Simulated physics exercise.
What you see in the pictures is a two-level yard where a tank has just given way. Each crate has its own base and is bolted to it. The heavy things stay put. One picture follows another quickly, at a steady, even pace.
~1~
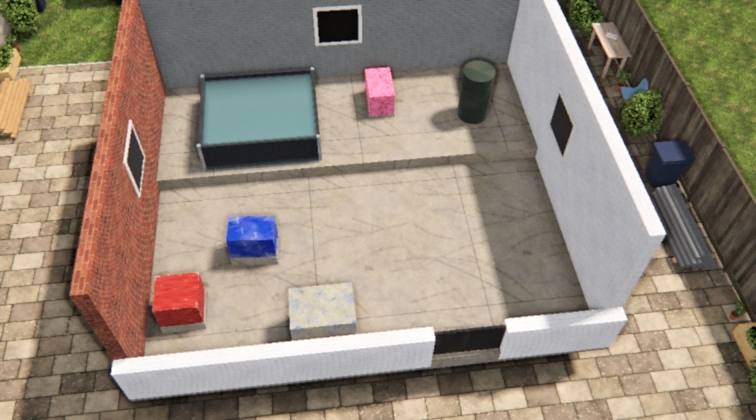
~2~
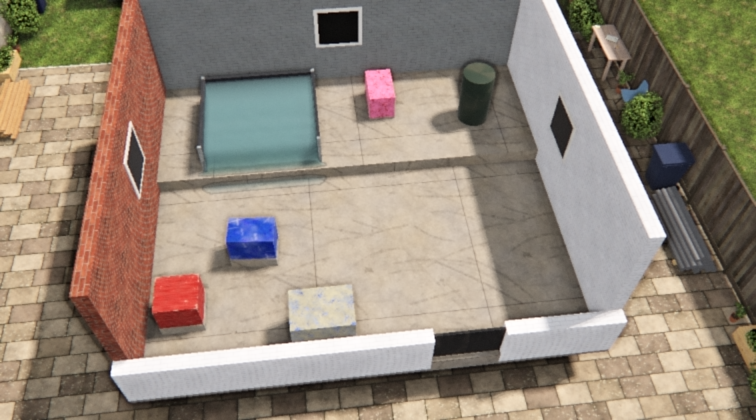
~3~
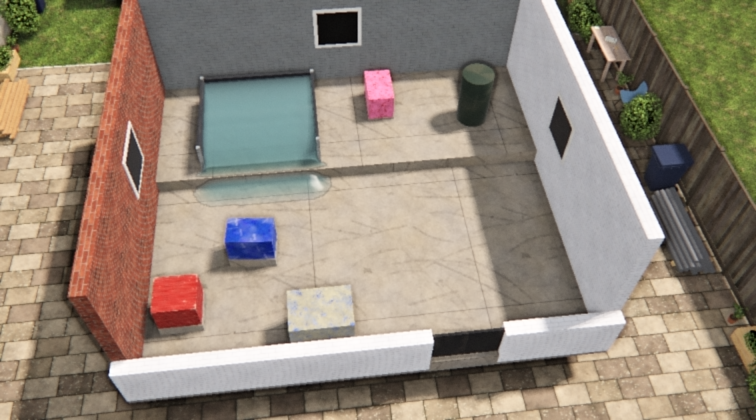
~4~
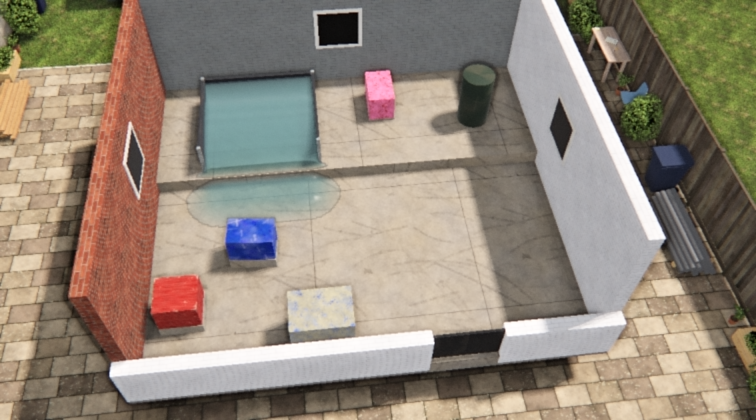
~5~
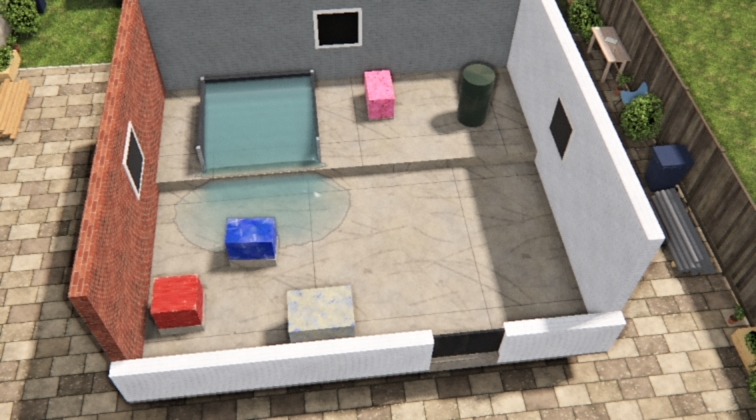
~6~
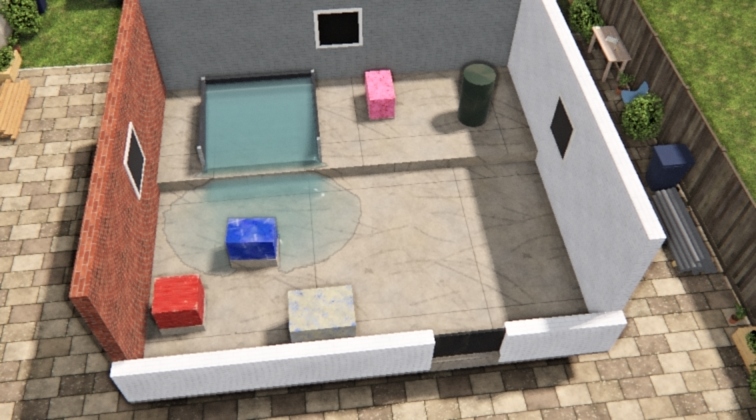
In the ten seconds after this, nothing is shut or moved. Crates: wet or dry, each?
In order: The red crate will be wet, the blue crate will be wet, the pink crate will not even get damp.
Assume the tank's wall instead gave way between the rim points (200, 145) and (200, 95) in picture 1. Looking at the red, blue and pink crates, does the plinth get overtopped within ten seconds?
Here's how it goes: The red crate is swamped, the blue crate is left untouched, and the pink crate is swamped.
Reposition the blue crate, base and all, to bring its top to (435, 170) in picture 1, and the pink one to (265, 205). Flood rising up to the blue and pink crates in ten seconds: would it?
Blue: Comes through dry. Pink: Gets drenched.
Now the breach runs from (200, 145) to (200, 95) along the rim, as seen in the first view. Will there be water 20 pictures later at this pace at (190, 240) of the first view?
Logged for the spot: In a puddle.
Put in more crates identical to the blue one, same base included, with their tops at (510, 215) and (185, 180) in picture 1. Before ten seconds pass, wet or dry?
One after the other: Stays untouched, is flooded.
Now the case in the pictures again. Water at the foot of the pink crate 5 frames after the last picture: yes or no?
Pink dry.
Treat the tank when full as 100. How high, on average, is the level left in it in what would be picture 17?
Near 32 in a hundred.
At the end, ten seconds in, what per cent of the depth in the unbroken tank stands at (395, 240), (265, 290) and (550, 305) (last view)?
Estimate: 16, 10, 12 %.
A moment on, water covers 30 % of the floor; the red crate water round its plinth, the blue crate water round its plinth, the pink crate not reached.
Next, water covers 40 % of the floor; the red crate water round its plinth, the blue crate water round its plinth, the pink crate not reached.
Then, water covers 50 % of the floor; the red crate water round its plinth, the blue crate water round its plinth, the pink crate not reached.
Later, water covers 65 % of the floor; the red crate water round its plinth, the blue crate water round its plinth, the pink crate not reached.
In the end, water covers 70 % of the floor; the red crate was topped, the blue crate was topped, the pink crate stayed above the water.
